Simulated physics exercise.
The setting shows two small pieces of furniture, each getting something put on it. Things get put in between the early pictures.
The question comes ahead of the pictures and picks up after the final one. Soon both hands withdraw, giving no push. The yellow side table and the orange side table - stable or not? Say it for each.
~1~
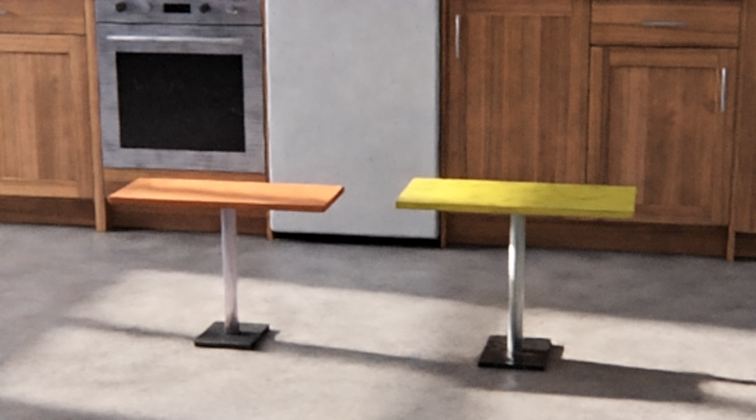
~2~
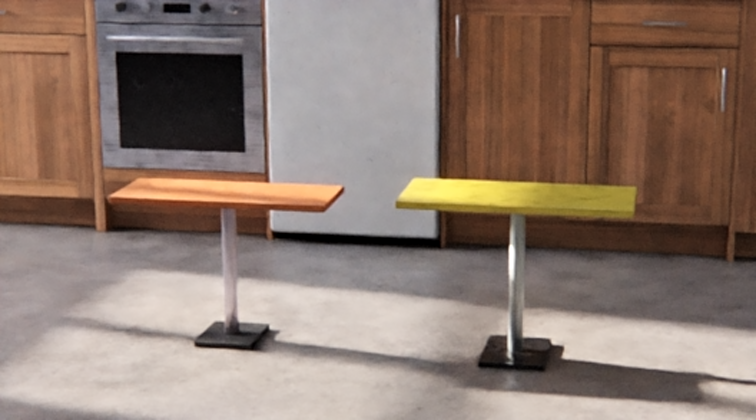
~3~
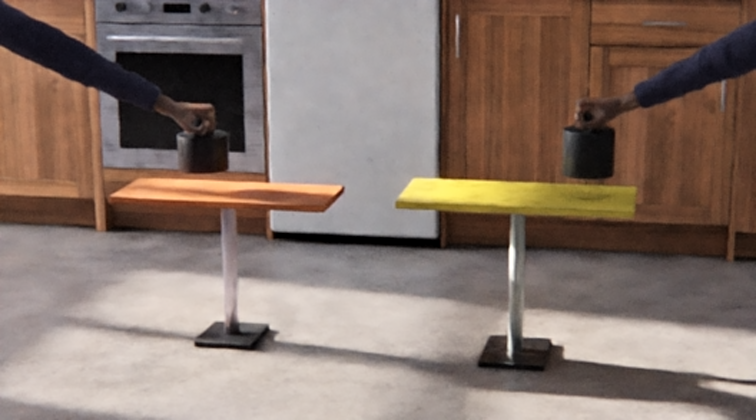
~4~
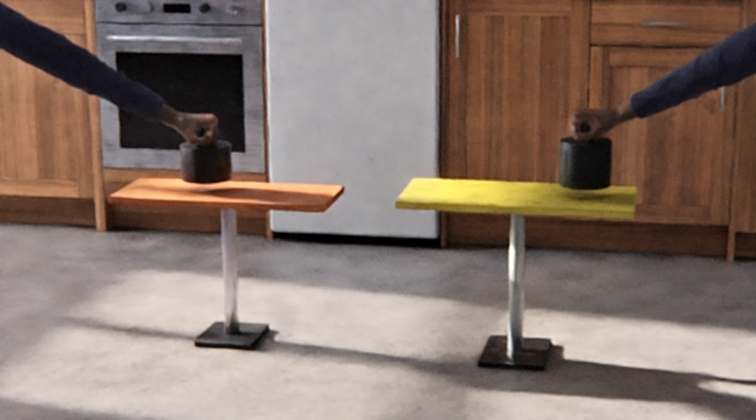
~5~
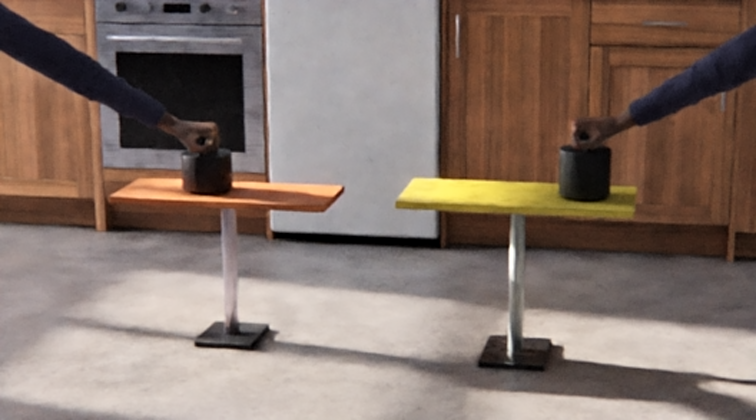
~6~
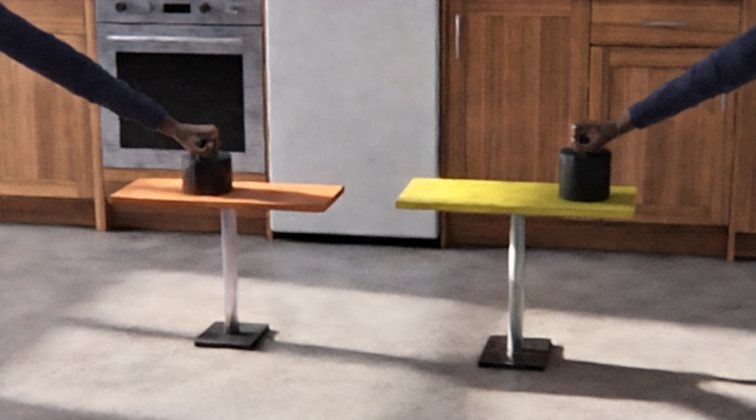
In order: The yellow side table will fall I'd say, the orange side table will not fall I'd say.
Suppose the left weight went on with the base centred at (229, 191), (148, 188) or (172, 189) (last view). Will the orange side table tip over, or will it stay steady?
The orange side table stays put; falls over; falls over.
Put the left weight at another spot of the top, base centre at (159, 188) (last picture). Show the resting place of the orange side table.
At rest at (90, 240).
Then, 0.68 s on from there, yellow side table turned 33° from its first pose near (616, 211); orange side table at rest near (228, 195).
In the end, the yellow side table goes over, near (682, 265); the orange side table keeps steady, near (228, 195).
